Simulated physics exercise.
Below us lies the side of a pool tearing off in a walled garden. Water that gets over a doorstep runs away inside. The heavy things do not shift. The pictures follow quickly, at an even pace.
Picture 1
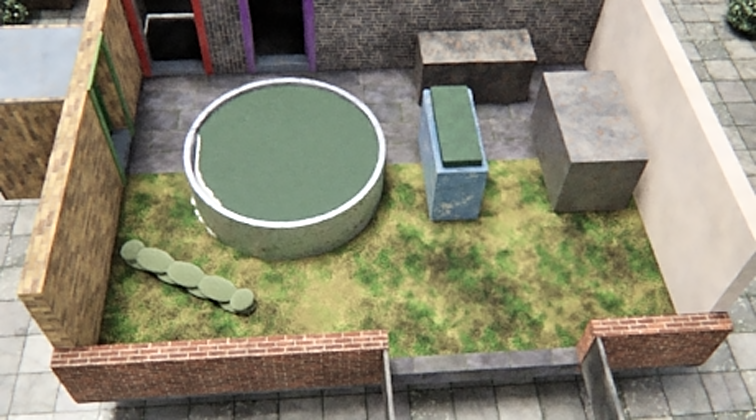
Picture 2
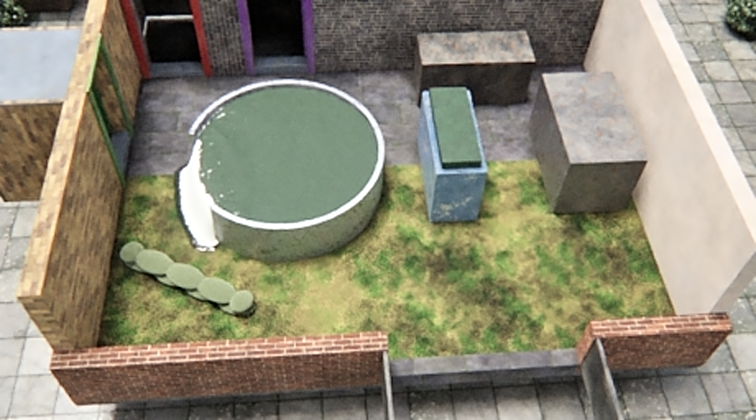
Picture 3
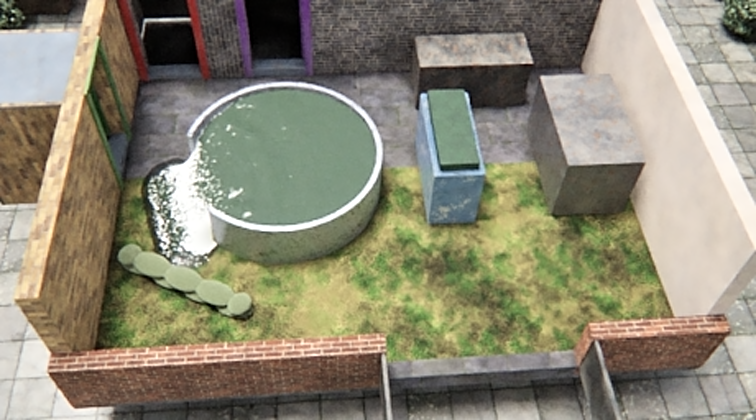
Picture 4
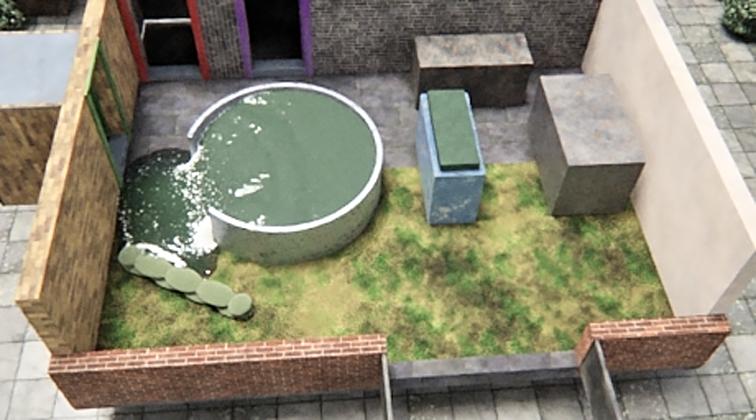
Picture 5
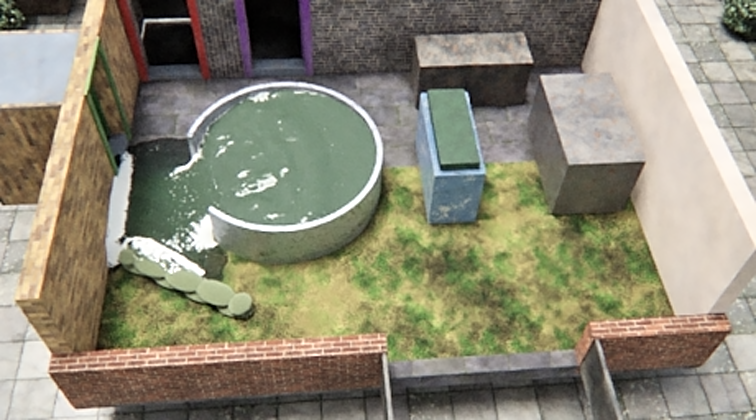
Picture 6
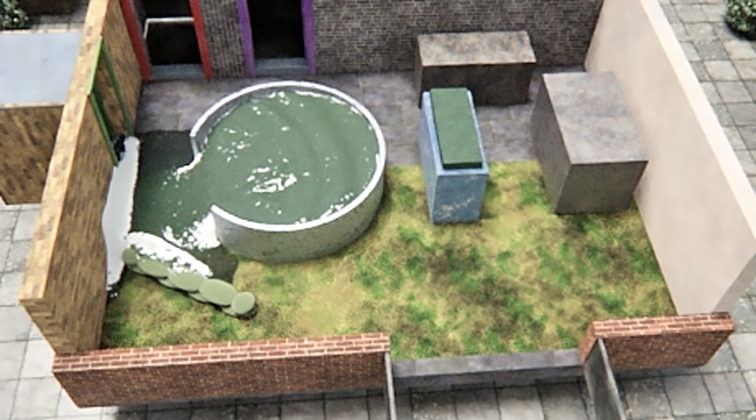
Round pool in a walled garden splitting open on its left side, green water pouring out and spreading to the left wall.
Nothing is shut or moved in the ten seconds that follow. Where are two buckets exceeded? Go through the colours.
One by one: The green door takes more than that; the purple door stays under that; the red door takes more than that.
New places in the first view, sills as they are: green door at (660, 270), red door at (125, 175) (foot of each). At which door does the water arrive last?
That is the one in green.
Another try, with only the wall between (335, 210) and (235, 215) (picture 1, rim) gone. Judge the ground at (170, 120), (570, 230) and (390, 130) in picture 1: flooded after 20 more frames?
As listed: Not flooded, awash, free of water.
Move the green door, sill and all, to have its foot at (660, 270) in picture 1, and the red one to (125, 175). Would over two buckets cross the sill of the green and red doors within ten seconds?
One by one: Green takes less; red takes more.
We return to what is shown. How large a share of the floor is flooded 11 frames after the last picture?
About 30 per cent.
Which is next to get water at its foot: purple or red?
First comes the red one.
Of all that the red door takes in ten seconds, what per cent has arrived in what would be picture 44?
Roughly 85 per cent.
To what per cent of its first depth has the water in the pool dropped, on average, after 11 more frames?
Roughly 56 per cent.
A moment on, water covers 20 % of the floor; the green door under two buckets in, the purple door not reached, the red door not reached.
Next, water covers 30 % of the floor; the green door over two buckets in, the purple door not reached, the red door over two buckets in.
Then, water covers 50 % of the floor; the green door far over two buckets in, the purple door wet at the sill, nothing in, the red door far over two buckets in.
Later, water covers 80 % of the floor; the green door far over two buckets in, the purple door wet at the sill, nothing in, the red door far over two buckets in.
In the end, water covers 95 % of the floor; the green door far over two buckets in, the purple door wet at the sill, nothing in, the red door far over two buckets in.
